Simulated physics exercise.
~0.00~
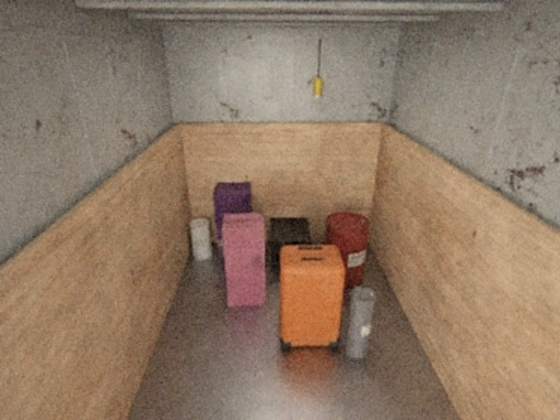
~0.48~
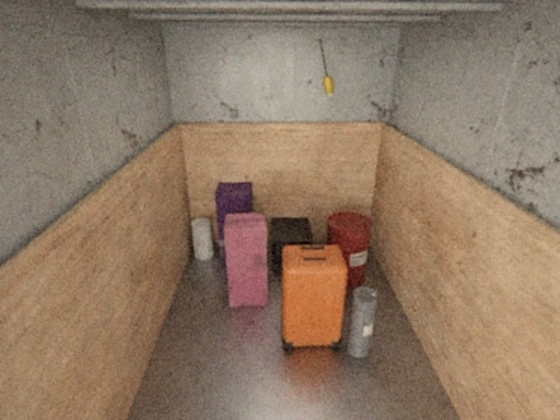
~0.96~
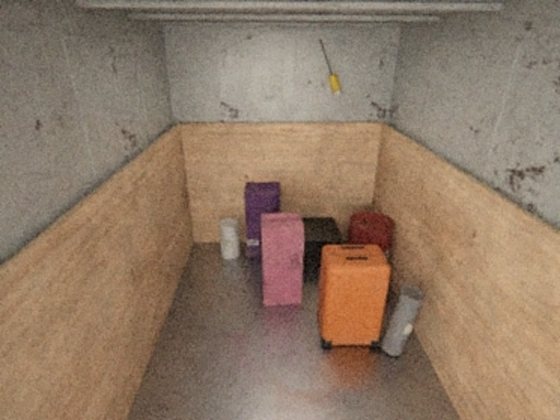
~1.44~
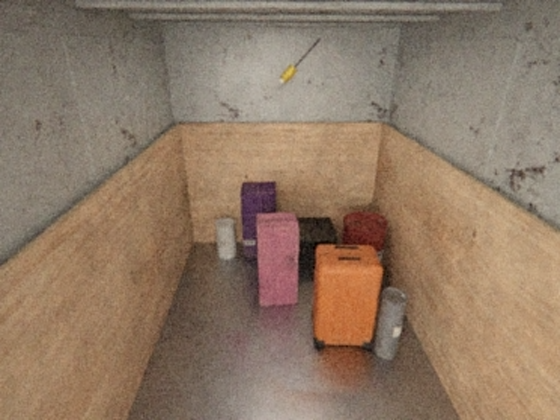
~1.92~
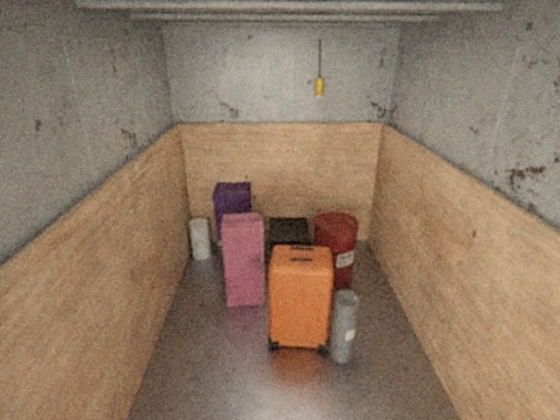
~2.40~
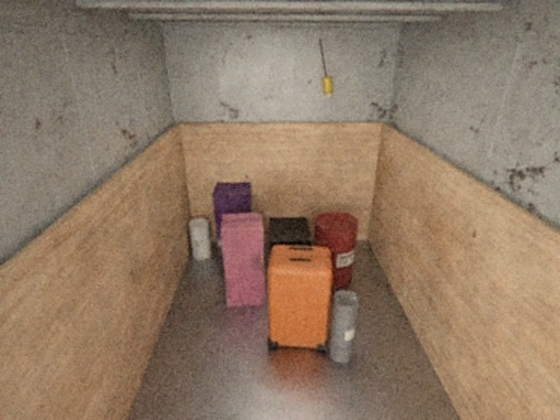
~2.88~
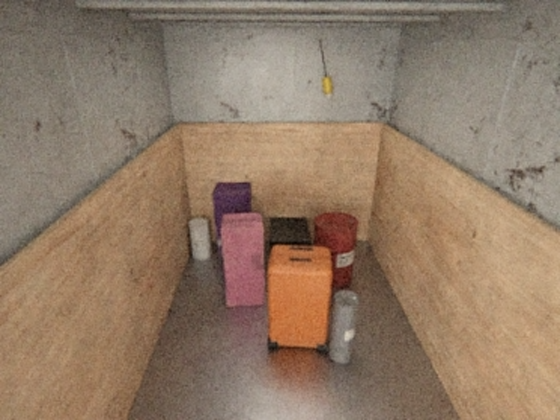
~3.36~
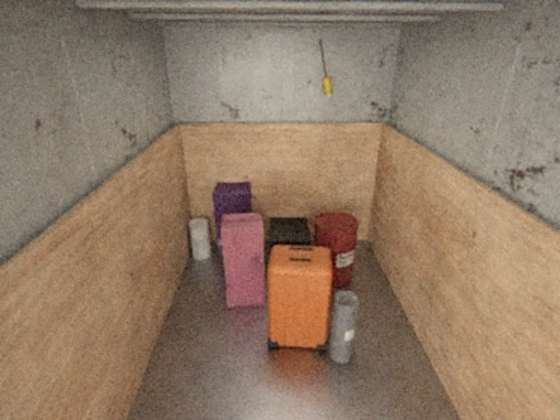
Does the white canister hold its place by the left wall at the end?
Yes, the white canister holds its spot. It slides a little to the right and back again, and ends upright about where it began.
